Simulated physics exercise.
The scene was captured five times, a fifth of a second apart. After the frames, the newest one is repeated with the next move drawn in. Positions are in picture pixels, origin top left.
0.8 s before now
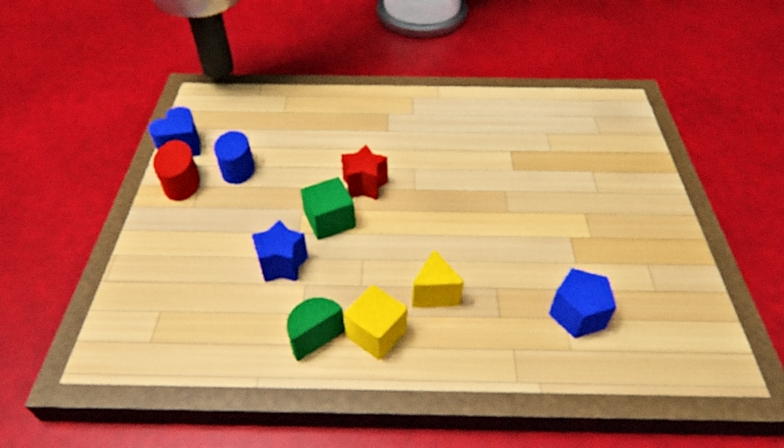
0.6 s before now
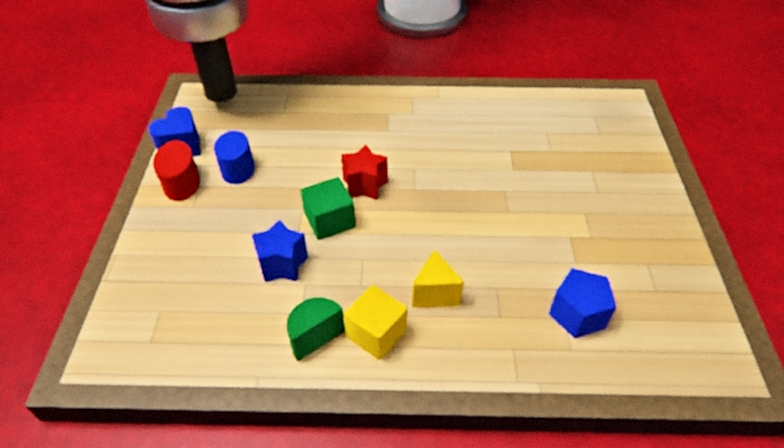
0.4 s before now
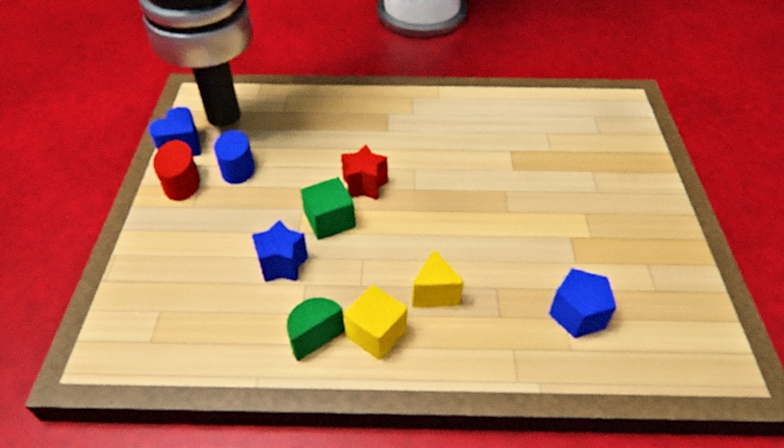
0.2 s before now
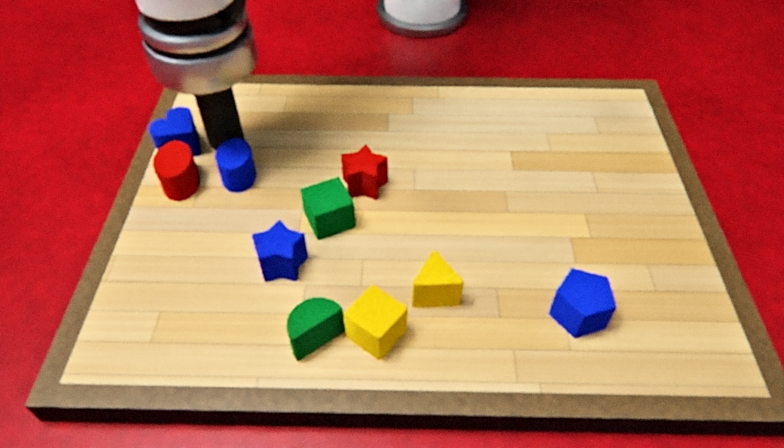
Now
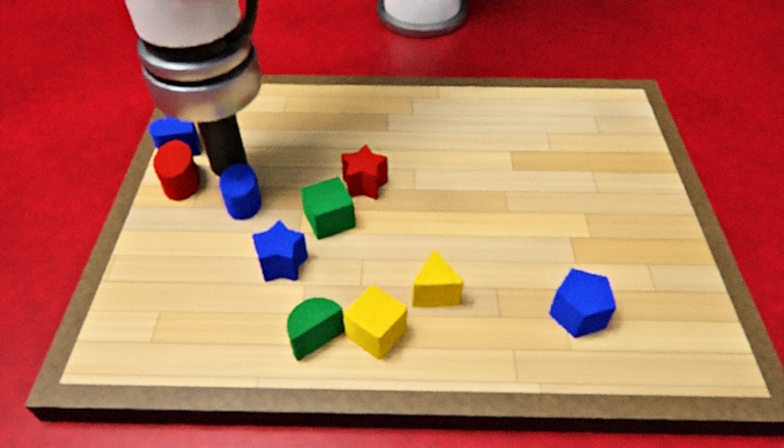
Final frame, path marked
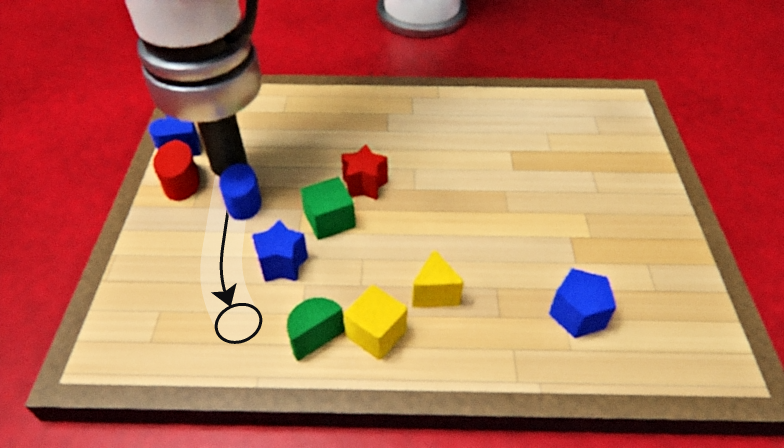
On a wooden board over red, a robotic tool moves down toward the viewer, then pushes a blue cylinder a short way.
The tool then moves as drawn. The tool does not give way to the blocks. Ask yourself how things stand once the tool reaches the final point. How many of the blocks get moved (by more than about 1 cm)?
There will be two blocks that move more than 1 cm.
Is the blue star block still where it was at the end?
The answer is no.
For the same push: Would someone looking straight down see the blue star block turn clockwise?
Answer: No.
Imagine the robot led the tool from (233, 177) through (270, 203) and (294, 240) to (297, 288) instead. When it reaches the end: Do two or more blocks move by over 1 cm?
In short: Yes.
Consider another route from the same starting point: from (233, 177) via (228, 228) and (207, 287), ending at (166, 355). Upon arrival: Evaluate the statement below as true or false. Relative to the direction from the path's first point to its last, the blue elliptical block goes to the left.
That statement is accurate.
Path on the board, from (233, 177) through (226, 221) and (221, 271) to (239, 323).
What follows on the original path. One third of the way, tool (223, 210); blue elliptical block (247, 220), turned 40° anticlockwise; blue star block (279, 242).
Two thirds of the way, tool (217, 260); blue elliptical block (256, 259), turned 80° anticlockwise; blue star block (303, 256), turned 60° anticlockwise.
At the end, tool (235, 312); red elliptical block in place; blue elliptical block (278, 289), turned 145° anticlockwise; blue star block (314, 257), turned 90° anticlockwise.
